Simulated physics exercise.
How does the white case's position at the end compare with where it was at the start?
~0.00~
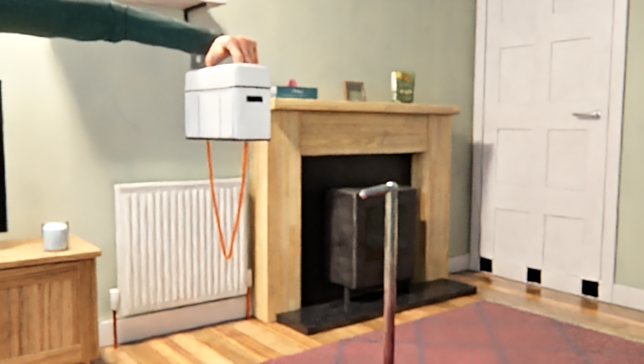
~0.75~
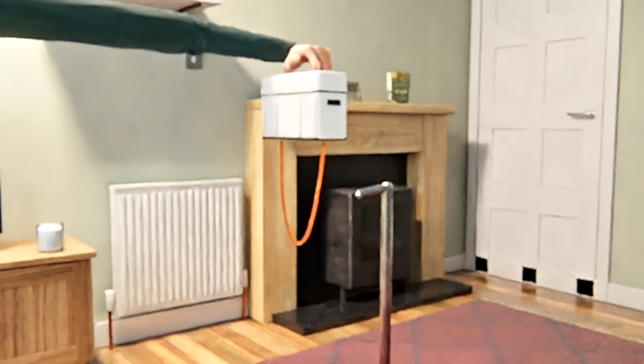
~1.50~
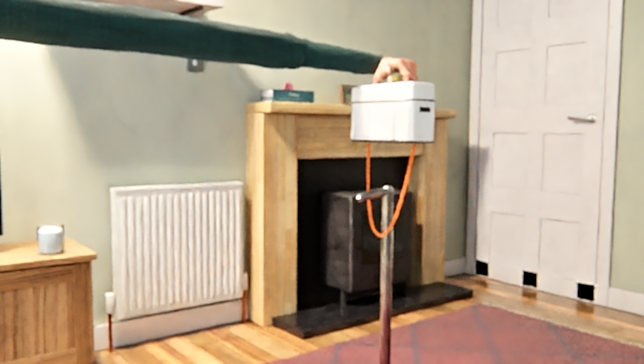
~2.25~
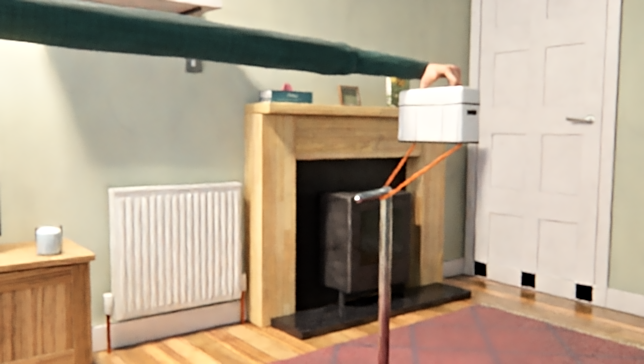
At the start the white case was left of the post, by the left end of the mantelpiece. By the end it was to the right of the post, near the right end of the fireplace.
